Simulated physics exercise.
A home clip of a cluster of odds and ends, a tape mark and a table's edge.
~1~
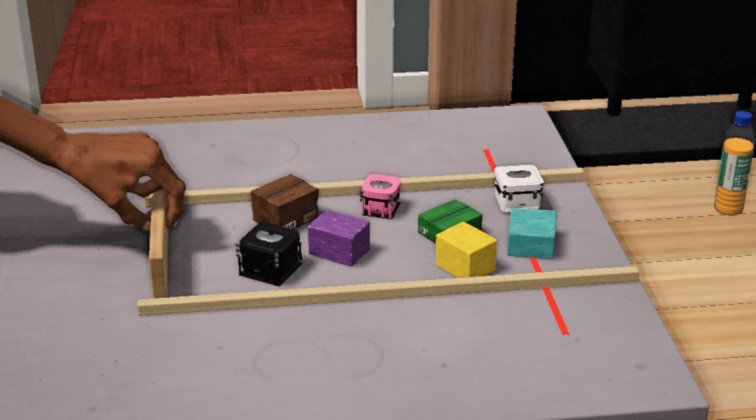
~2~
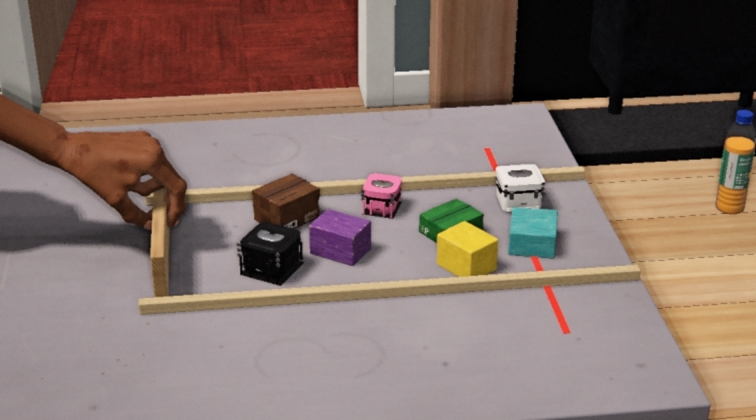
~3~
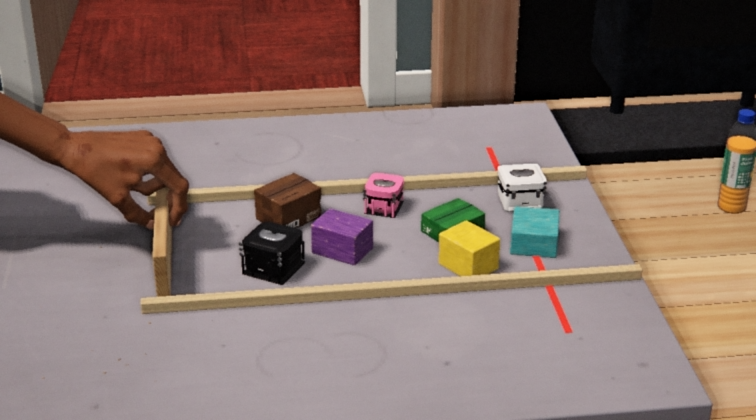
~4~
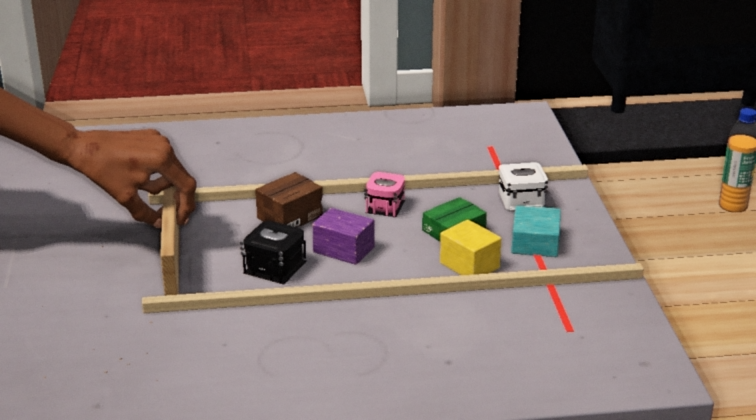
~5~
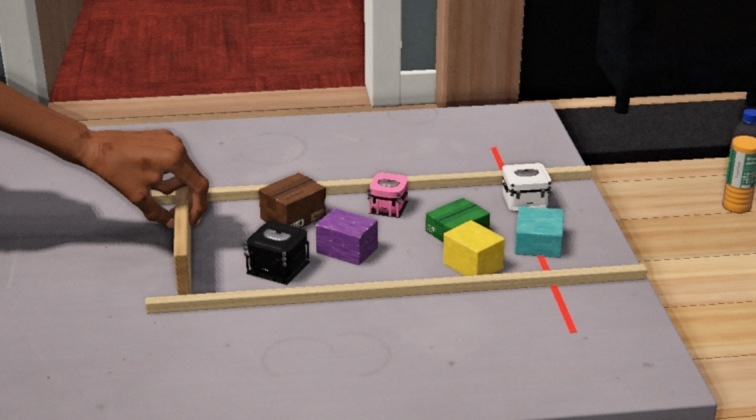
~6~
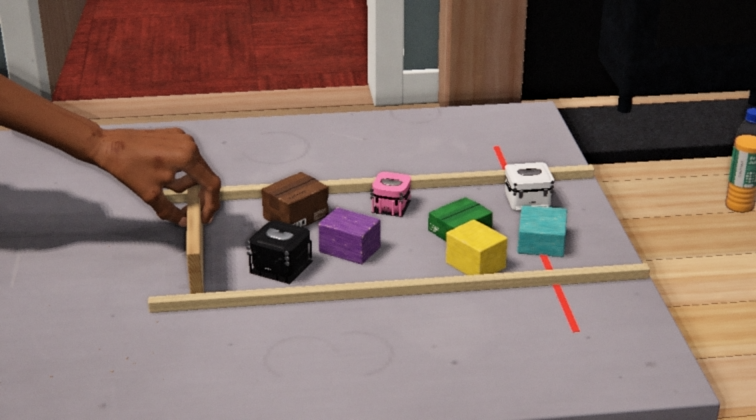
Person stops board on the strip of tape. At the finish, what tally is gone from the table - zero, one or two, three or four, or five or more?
The tally gone is one or two.
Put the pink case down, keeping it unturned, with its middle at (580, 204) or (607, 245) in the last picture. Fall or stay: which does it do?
Case one, it ends up off; case two, it ends up off.
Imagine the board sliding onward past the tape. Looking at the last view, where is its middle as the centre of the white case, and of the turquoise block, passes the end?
The middle is at (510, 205) when it's the white case, and at (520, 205) when it's the turquoise block.
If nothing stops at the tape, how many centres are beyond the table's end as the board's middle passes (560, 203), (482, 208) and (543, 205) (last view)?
Result per place: 5; 0; 3.
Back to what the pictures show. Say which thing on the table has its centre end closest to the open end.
That would be the green box, the foremost.
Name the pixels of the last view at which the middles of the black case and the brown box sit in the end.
Close to (564, 233); the other close to (548, 189).
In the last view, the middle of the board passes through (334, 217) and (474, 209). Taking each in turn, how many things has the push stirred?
At the first place 4, at the second 8.
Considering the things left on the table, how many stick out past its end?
The number overhanging is 1.
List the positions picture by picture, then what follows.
In the first picture, white case (518, 189); turquoise block (532, 233); yellow block (466, 252); board (160, 230); tape (521, 231).
In the second picture, turquoise block (533, 233); purple block (340, 237).
In the third picture, yellow block (469, 251); black case (273, 252).
In the fourth picture, white case (522, 187); pink case (385, 195).
In the fifth picture, turquoise block (540, 232); brown box (293, 203).
In the sixth picture, white case (528, 187); turquoise block (542, 231); yellow block (476, 250); board (196, 226); tape (532, 228).
A little later, none off yet; white case at rest near (528, 187); turquoise block at rest near (542, 231); yellow block at rest near (476, 250).
Next, none off yet; white case moving near (532, 186); turquoise block shifted a little near (558, 232); yellow block shifted about its own width near (515, 252).
When it is over, the number that fall off is one or two; down, turquoise block and white case.
